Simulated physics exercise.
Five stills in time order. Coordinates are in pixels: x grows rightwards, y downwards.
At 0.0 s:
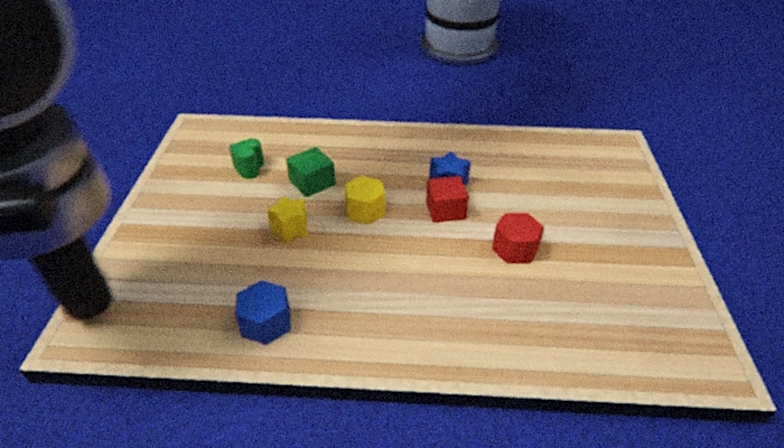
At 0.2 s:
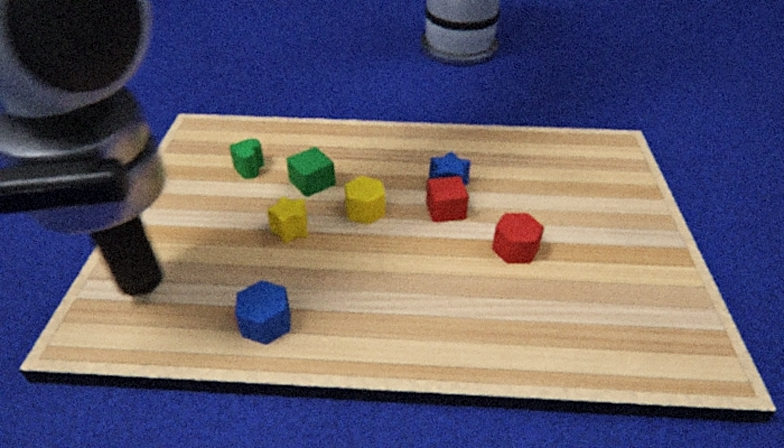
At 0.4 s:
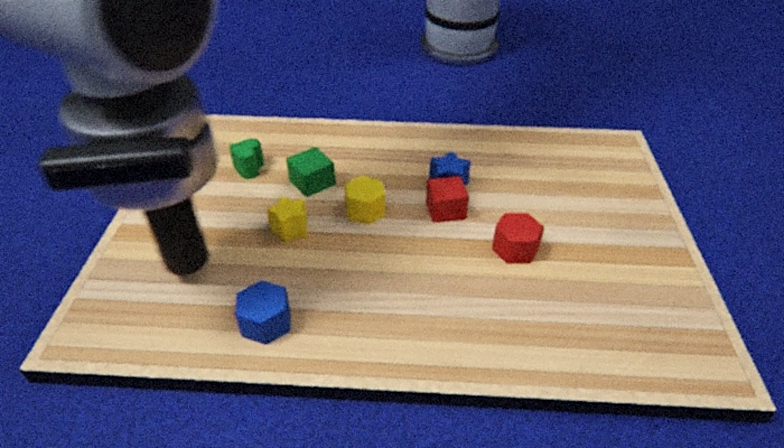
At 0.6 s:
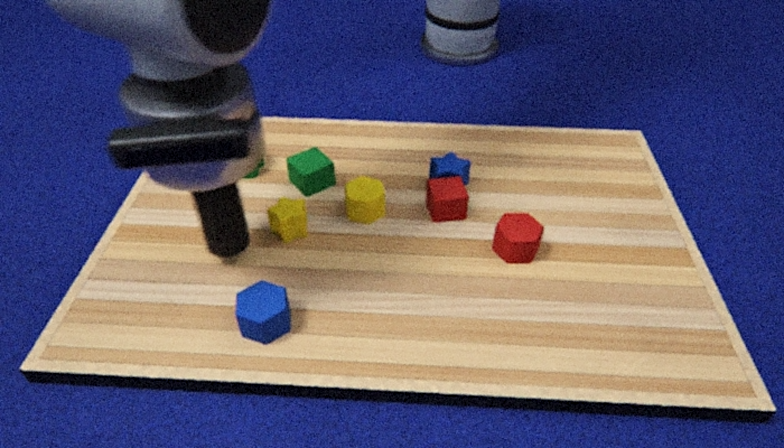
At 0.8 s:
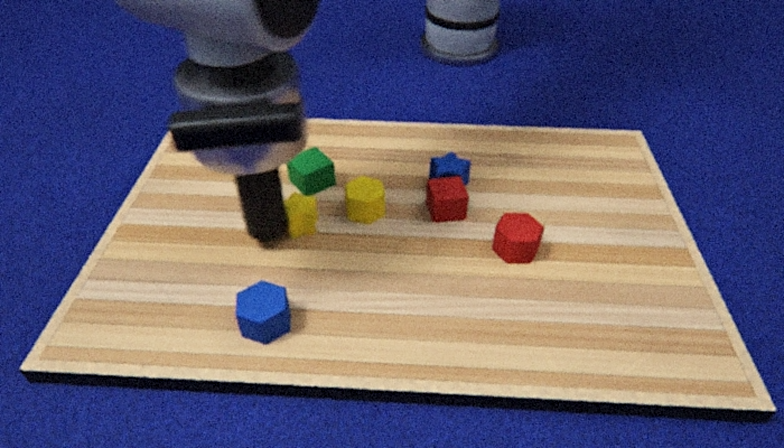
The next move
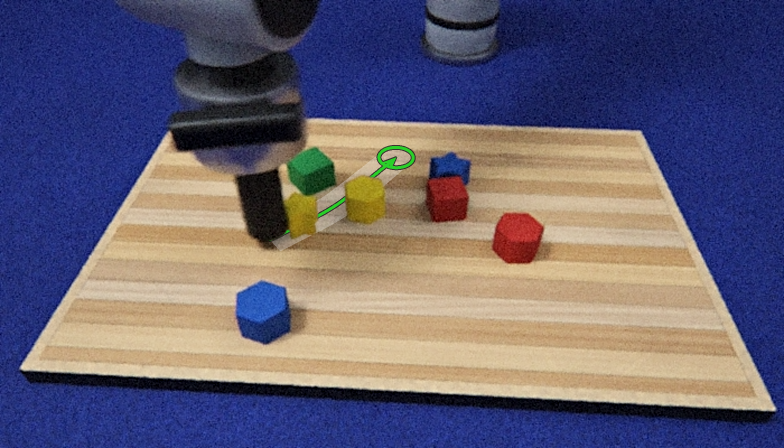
Robot arm with a black stick sliding rightward across a wooden board of coloured blocks, nudging the yellow star slightly right.
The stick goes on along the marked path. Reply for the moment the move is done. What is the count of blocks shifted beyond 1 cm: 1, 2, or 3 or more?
It looks like two blocks will be pushed more than about 1 cm.
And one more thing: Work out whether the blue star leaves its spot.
The result: It stays put.
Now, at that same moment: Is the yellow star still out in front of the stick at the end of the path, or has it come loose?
I think it holds its spot in front.
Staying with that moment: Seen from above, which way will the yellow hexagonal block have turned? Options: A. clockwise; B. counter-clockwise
A - clockwise.
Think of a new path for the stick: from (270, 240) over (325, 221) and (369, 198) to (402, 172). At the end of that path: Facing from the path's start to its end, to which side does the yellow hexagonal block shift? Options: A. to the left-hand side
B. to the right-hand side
Answer: B.
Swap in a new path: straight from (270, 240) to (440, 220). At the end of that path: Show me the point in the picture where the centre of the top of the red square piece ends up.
In the picture, that point is around (469, 182).
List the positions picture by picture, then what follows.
Stick's lower end at (89, 303); yellow star at (288, 207); green square piece at (310, 160); yellow hexagonal block at (365, 188); blue star at (451, 163), in the first picture.
Stick at (141, 280); blocks still, in the second picture.
Stick at (187, 260); blocks still, in the third picture.
Stick at (229, 243); blocks still, in the fourth picture.
Stick at (268, 229); yellow star at (298, 203); green square piece at (310, 160); yellow hexagonal block at (365, 188); blue star at (451, 163), in the fifth picture.
Drawn move, from (270, 240) via (345, 199), ending at (396, 157).
The first path, step by step. One third of the way, stick at (322, 202); yellow star at (349, 177); yellow hexagonal block at (385, 183), turned 20° clockwise.
Two thirds of the way, stick at (363, 173); yellow star at (388, 151); yellow hexagonal block at (397, 181), turned 45° clockwise.
At the end, stick at (396, 147); yellow star at (422, 127); green square piece still; yellow hexagonal block at (397, 181), turned 45° clockwise; blue star still.
